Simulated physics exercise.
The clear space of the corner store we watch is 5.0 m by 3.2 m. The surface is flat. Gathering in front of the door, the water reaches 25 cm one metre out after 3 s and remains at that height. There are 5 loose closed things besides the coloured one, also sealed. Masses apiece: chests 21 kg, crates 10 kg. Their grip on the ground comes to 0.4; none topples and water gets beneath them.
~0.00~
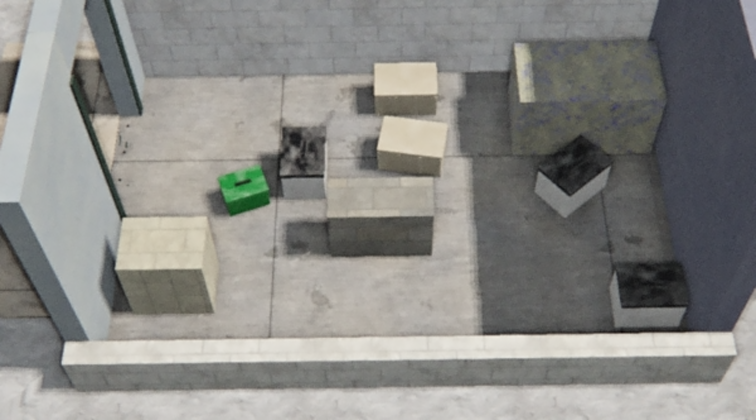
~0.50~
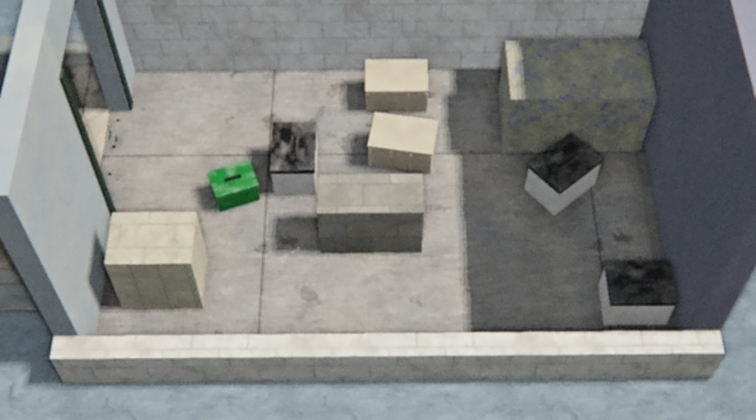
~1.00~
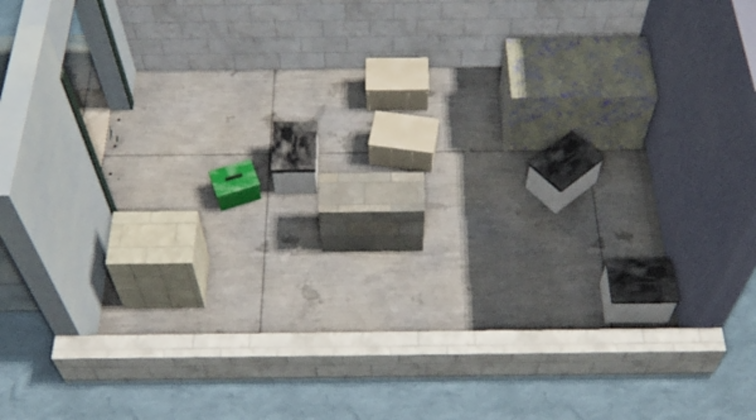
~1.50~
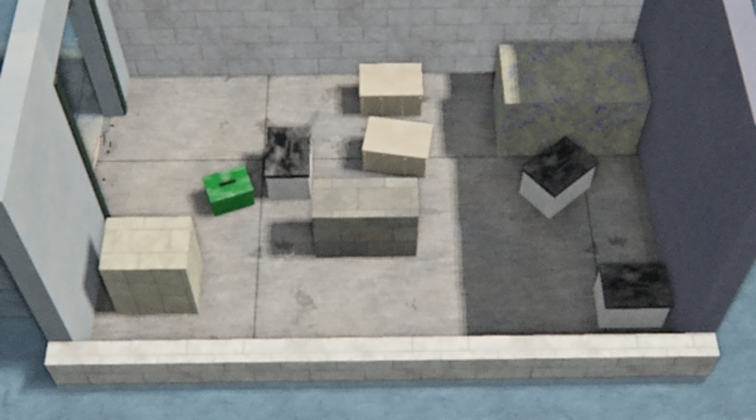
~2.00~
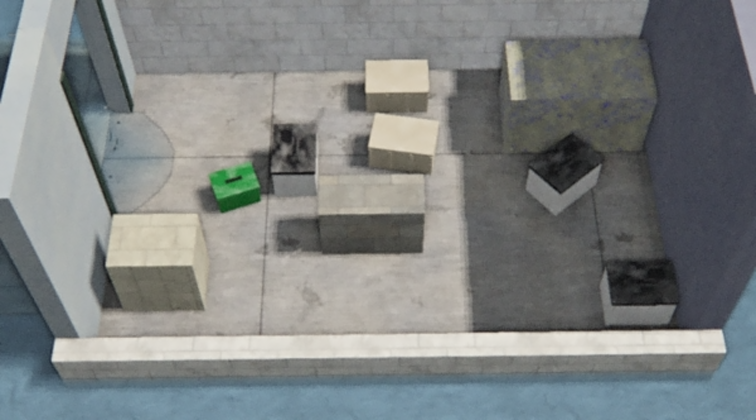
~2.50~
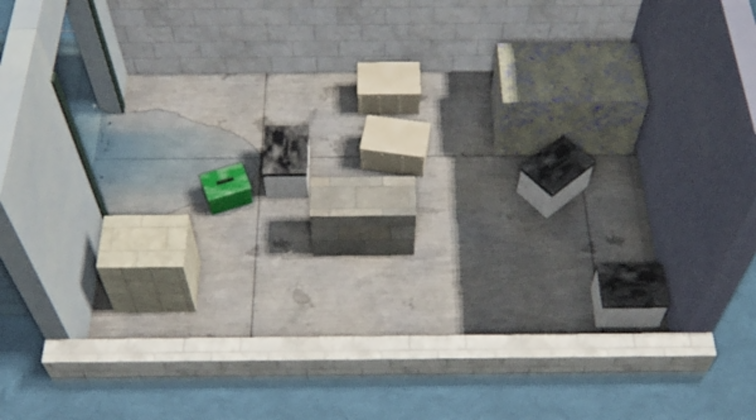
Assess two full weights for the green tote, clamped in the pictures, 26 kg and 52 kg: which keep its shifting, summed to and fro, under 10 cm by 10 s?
Only 52 kg does.
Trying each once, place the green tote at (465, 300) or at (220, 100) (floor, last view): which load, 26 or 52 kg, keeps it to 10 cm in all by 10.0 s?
The first try gives success with both; the second gives success with both.
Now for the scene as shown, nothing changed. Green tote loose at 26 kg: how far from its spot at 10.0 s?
About 40 cm.
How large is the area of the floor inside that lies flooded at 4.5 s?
Close to 7.5 m2, I'd say.
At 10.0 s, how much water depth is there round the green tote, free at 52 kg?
Close to 11 cm deep.
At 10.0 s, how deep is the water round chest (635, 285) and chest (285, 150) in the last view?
13 and 10 cm.
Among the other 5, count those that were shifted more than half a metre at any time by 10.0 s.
My count gives 3.
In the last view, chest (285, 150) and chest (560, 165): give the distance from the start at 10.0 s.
Respectively 40 and 5 cm.
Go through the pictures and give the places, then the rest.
The first frame shows the green tote at (243, 183) rests on the ground; 0.0 m2 under water; 0 of 6 have shifted.
The second frame shows the green tote at (233, 178), on the bottom; 0.0 m2 under water; 0 of 6 have shifted.
The third frame shows the green tote at (234, 178), on the bottom; water covers 0.0 m2; 0 of 6 have shifted.
The fourth frame shows the green tote at (228, 183) rests on the ground; water covers 0.0 m2; 0 of 6 have shifted.
The fifth frame shows the green tote at (234, 180), on the bottom; water covers 0.4 m2; 0 of 6 have shifted.
The sixth frame shows the green tote at (225, 182), on the bottom; water covers 1.2 m2; 0 of 6 have shifted.
After 3.5 s the green tote would be 0 cm from its start with 26 kg and 0 cm from its start with 52 kg; 10 cm of water round it then.
After 4.5 s the green tote would be 26 cm from its start with 26 kg and 0 cm from its start with 52 kg; 10 cm of water round it then.
After 7.0 s the green tote would be 34 cm from its start with 26 kg and 0 cm from its start with 52 kg; 10 cm of water round it then.
After 10.0 s the green tote would be 37 cm from its start with 26 kg and 0 cm from its start with 52 kg; 11 cm of water round it then.
